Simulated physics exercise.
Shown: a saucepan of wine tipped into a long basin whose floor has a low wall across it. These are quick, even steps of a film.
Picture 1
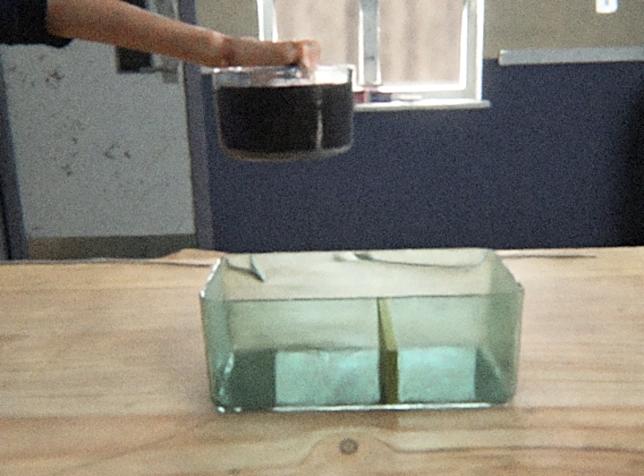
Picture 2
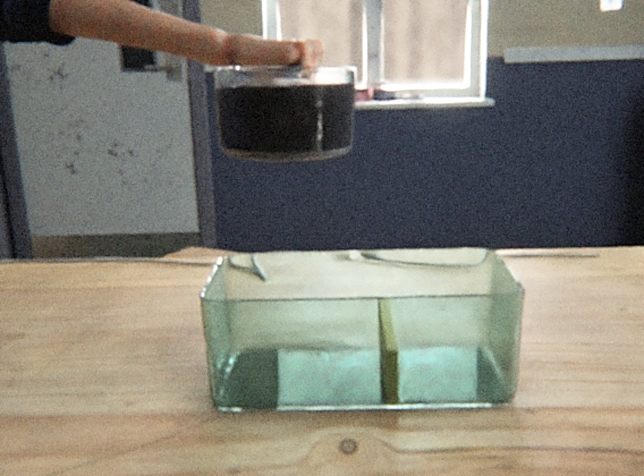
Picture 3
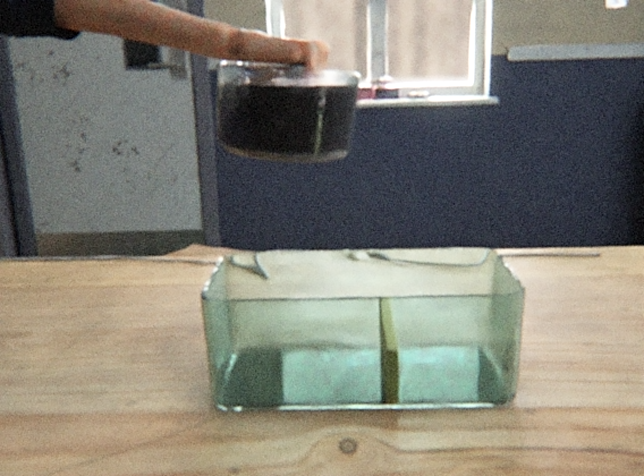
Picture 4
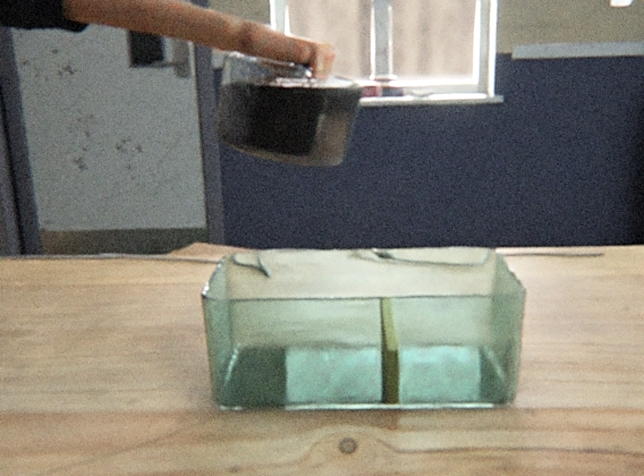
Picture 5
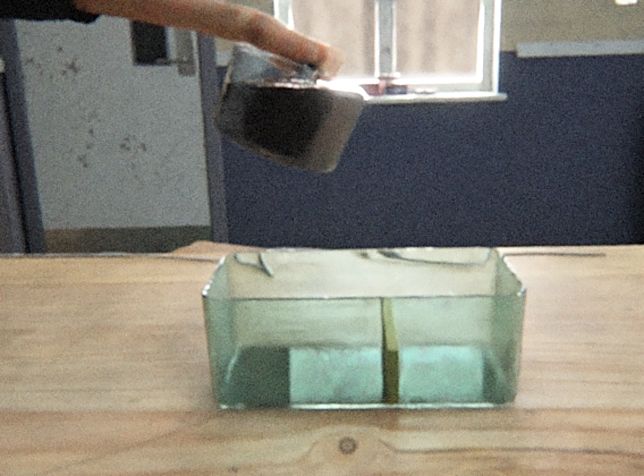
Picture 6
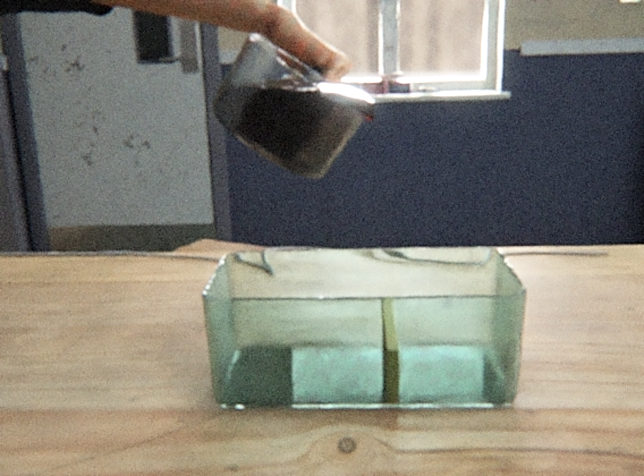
On a wooden table indoors, a hand tilting a clear pan of dark liquid rightward above a long, divided glass basin.
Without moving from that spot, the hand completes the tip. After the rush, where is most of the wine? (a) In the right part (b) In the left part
In the right part.
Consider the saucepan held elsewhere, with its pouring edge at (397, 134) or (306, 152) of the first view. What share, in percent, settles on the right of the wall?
Try one: 90 %; try two: 10 %.
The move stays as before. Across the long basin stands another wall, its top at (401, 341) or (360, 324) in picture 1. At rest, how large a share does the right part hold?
First try 45 per cent, second try 90 per cent.
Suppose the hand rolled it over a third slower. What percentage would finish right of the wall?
Near 80 %.
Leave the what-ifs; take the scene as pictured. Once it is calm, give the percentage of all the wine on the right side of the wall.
Close to 70 per cent.
A moment on, the tilt is 100° and 28 per cent is still to pour, 0 is left of the wall and 22 right of it.
Next, the tilt is 107° and 6 per cent is still to pour, 10 is left of the wall and 71 right of it.
Then the tilt is 107° and 1 per cent is still to pour, 22 is left of the wall and 72 right of it.
Later the tilt is 107° and 0 per cent is still to pour, 25 is left of the wall and 71 right of it.
At rest 26 per cent lies left of the wall, 71 right of it and 3 outside.
